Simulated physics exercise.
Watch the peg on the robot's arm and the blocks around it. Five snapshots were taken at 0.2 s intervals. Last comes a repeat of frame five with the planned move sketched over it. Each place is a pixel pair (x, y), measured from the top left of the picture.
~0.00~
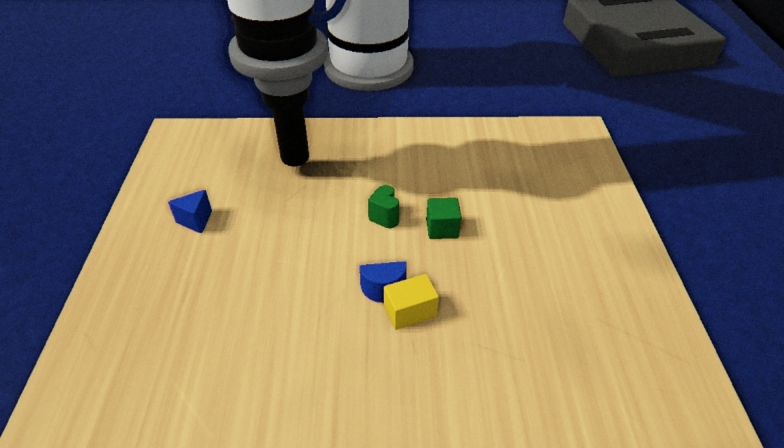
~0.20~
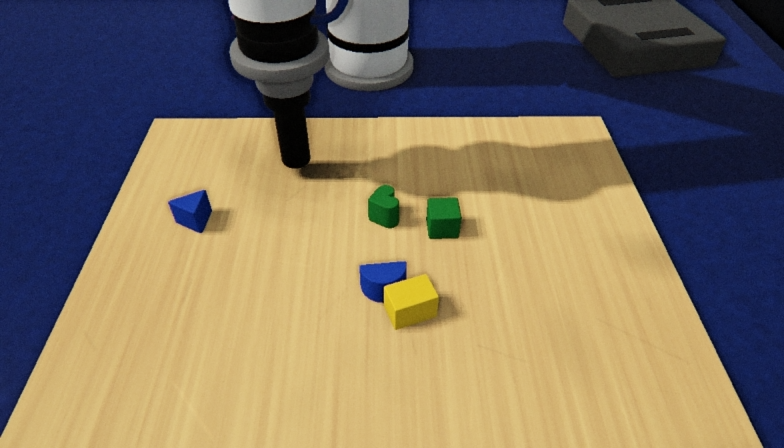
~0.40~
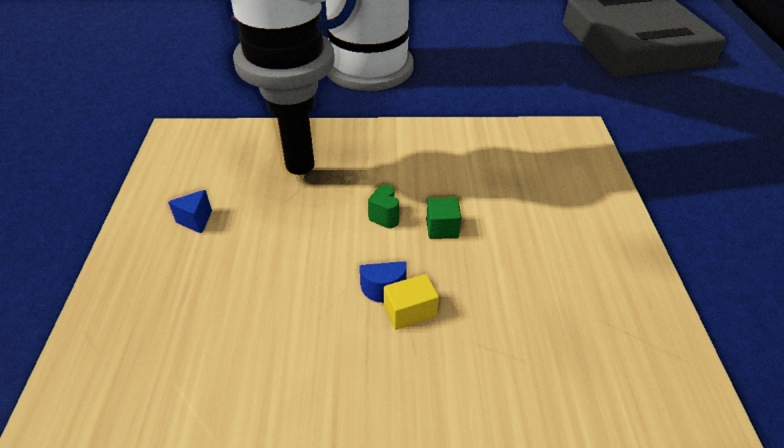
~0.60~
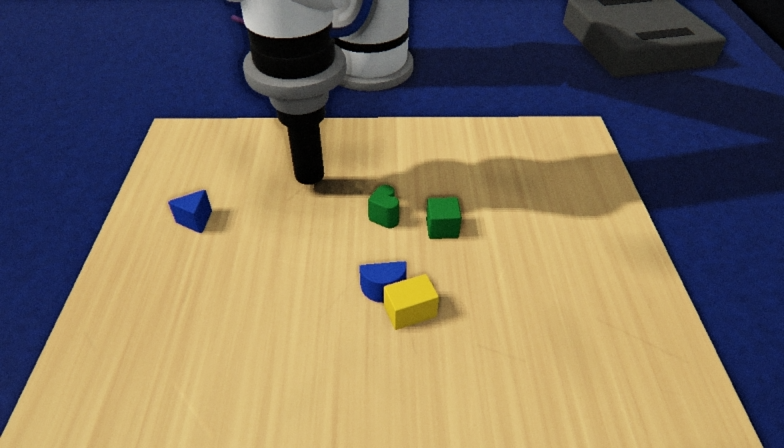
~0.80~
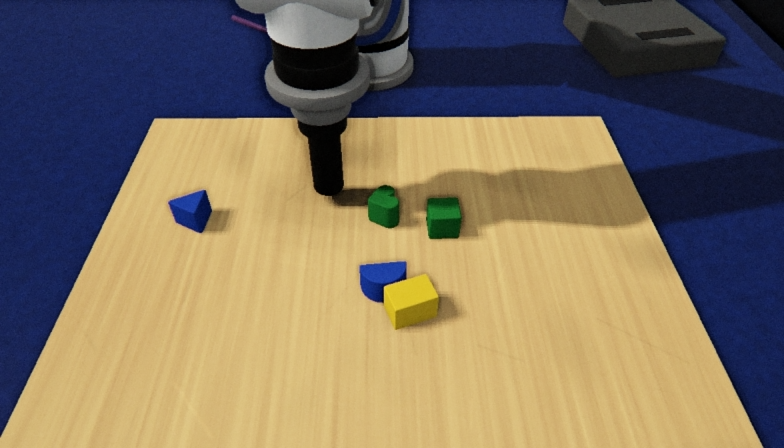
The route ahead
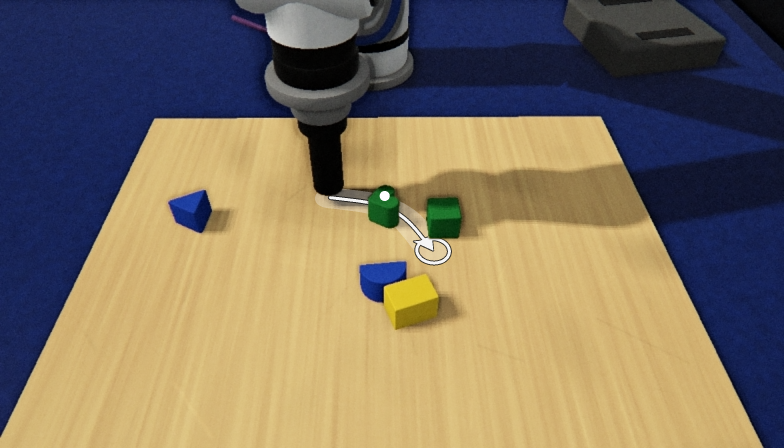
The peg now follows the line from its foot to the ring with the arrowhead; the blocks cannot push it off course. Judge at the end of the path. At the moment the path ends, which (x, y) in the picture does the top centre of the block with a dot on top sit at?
At (423, 252).
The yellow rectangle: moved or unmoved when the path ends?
Left where it is.
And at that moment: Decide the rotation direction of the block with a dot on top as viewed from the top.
Spins clockwise.
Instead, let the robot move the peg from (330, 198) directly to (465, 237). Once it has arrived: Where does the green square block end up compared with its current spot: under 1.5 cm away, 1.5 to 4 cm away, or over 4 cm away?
Offset: Above 4 cm.
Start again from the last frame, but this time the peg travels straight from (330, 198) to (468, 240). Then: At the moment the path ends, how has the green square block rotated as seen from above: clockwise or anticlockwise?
From above, the turn goes anticlockwise.
The line goes from (330, 198) by way of (372, 203) and (408, 221) to (433, 251); the dot is on the green heart block.
What follows on the original path. One third of the way, peg (373, 193); green heart block (390, 199), turned 15° clockwise.
Two thirds of the way, peg (409, 211); green heart block (414, 222), turned 50° clockwise.
At the end, peg (434, 240); blue half-round block unmoved; green heart block (423, 251), turned 95° clockwise; yellow rectangle unmoved; green square block (456, 210), turned 25° anticlockwise.
